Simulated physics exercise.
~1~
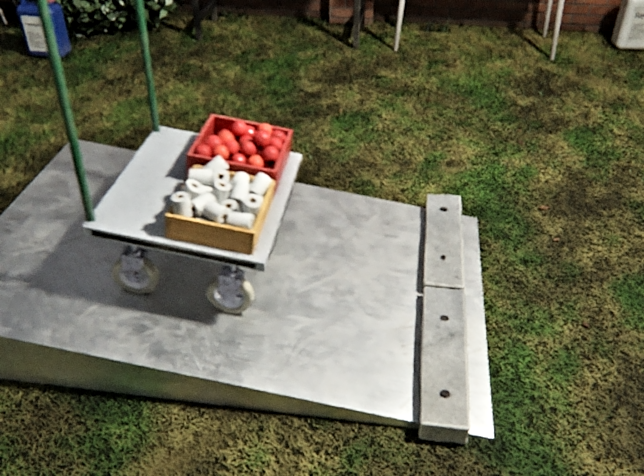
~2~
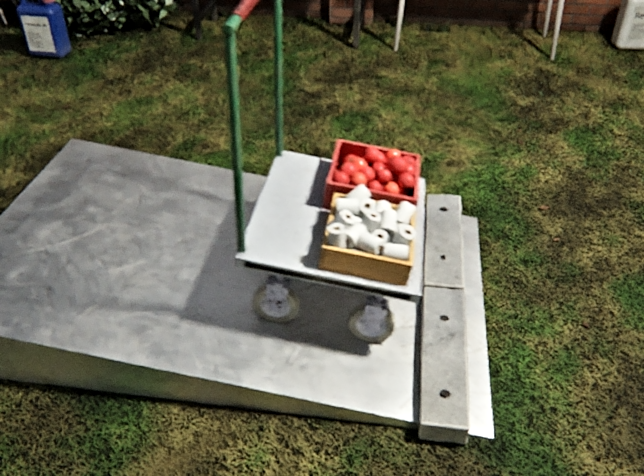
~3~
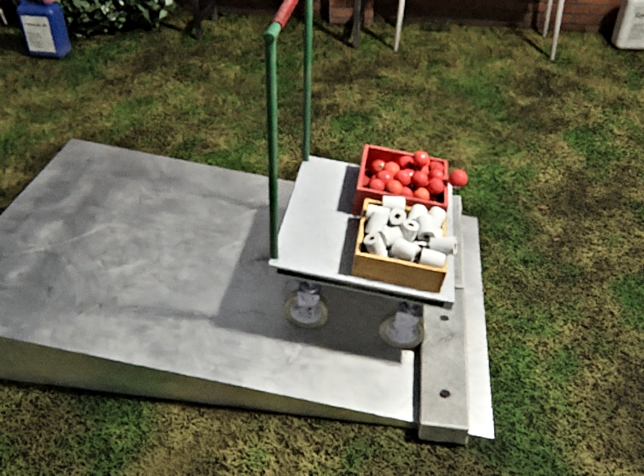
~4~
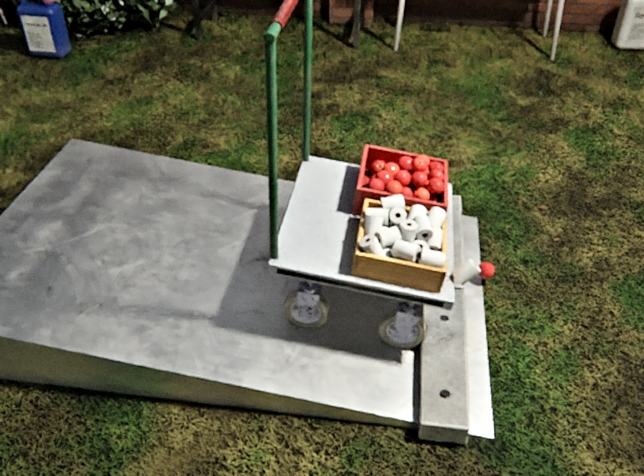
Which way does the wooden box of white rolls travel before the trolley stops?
It travels to the right, carried on the trolley down the ramp to the kerb.
